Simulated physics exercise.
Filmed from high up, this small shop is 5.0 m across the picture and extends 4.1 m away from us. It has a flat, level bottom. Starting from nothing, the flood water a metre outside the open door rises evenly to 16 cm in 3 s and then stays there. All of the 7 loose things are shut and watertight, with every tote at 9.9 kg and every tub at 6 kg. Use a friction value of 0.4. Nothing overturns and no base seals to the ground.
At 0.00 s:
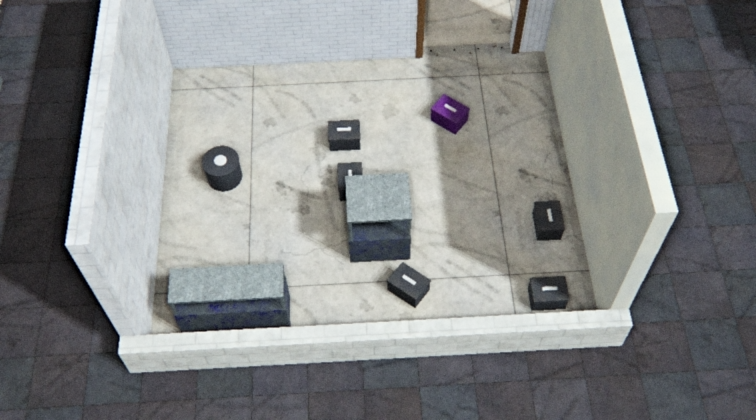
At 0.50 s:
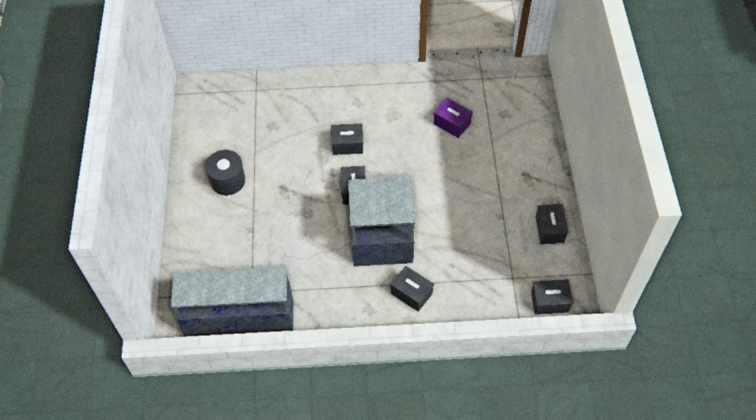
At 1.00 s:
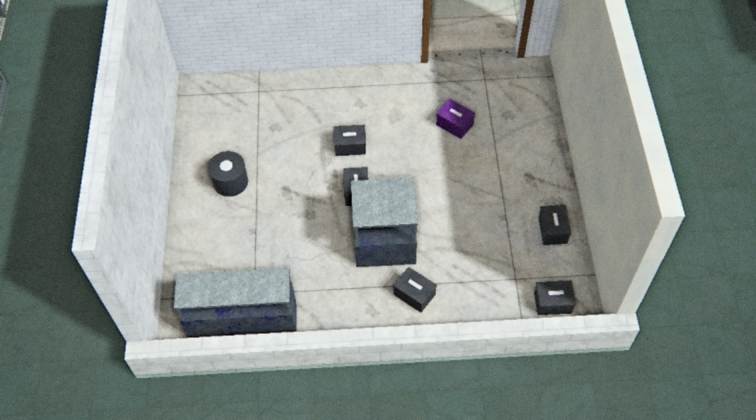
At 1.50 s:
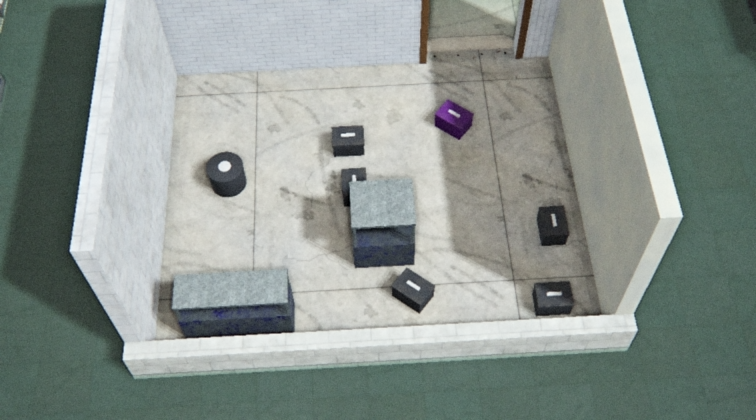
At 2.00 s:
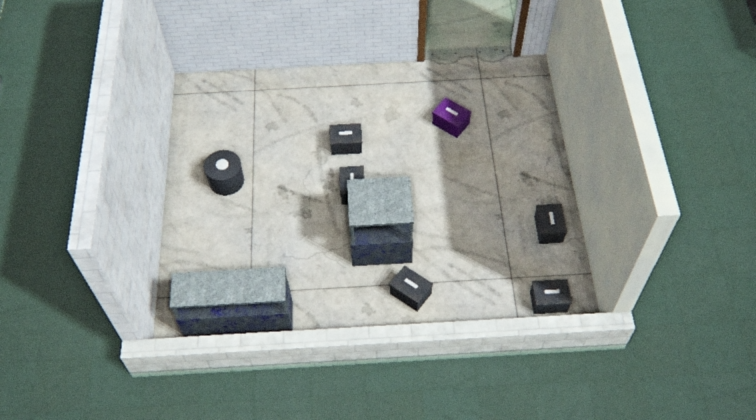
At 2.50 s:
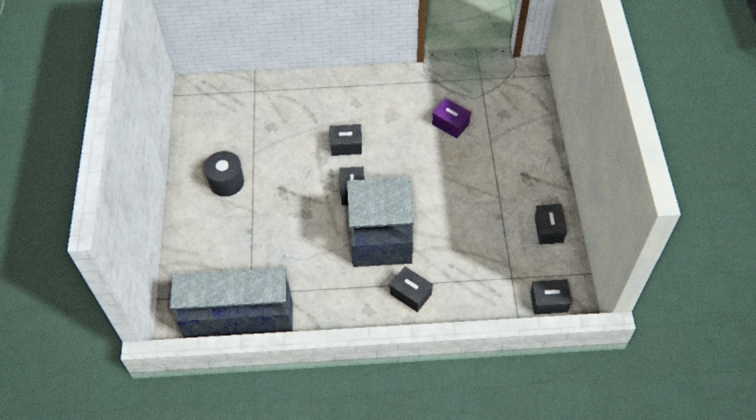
Greenish water surrounding a small walled shop and creeping through its doorway, while the purple tote and dark containers inside stay still.
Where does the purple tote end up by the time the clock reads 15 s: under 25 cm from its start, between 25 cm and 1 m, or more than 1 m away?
Long gone.
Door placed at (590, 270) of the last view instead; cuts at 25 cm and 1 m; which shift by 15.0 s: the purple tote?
You'd see the purple tote hardly budge.
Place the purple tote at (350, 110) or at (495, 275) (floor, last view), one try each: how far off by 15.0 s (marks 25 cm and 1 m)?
So, one try each: It sits almost still the first time and goes a long distance the second.
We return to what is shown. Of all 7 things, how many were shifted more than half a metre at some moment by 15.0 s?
The answer here is 4.
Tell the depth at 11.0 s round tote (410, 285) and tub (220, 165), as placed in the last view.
Depth approx. 7 cm / 2 cm.
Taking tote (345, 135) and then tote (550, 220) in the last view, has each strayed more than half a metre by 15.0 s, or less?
In that order: Within and beyond.
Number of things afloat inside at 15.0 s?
At that point I count 2.
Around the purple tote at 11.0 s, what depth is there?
8 cm or so.
After 3.5 s the purple tote is near (451, 114), 0.0 m from its start, aground; 0 afloat.
After 6.8 s the purple tote is near (435, 159), 0.8 m from its start, aground; 0 afloat.
After 11.0 s the purple tote is near (414, 174), 1.1 m from its start, aground; 2 afloat.
After 15.0 s the purple tote is near (375, 184), 1.4 m from its start, aground; 2 afloat.
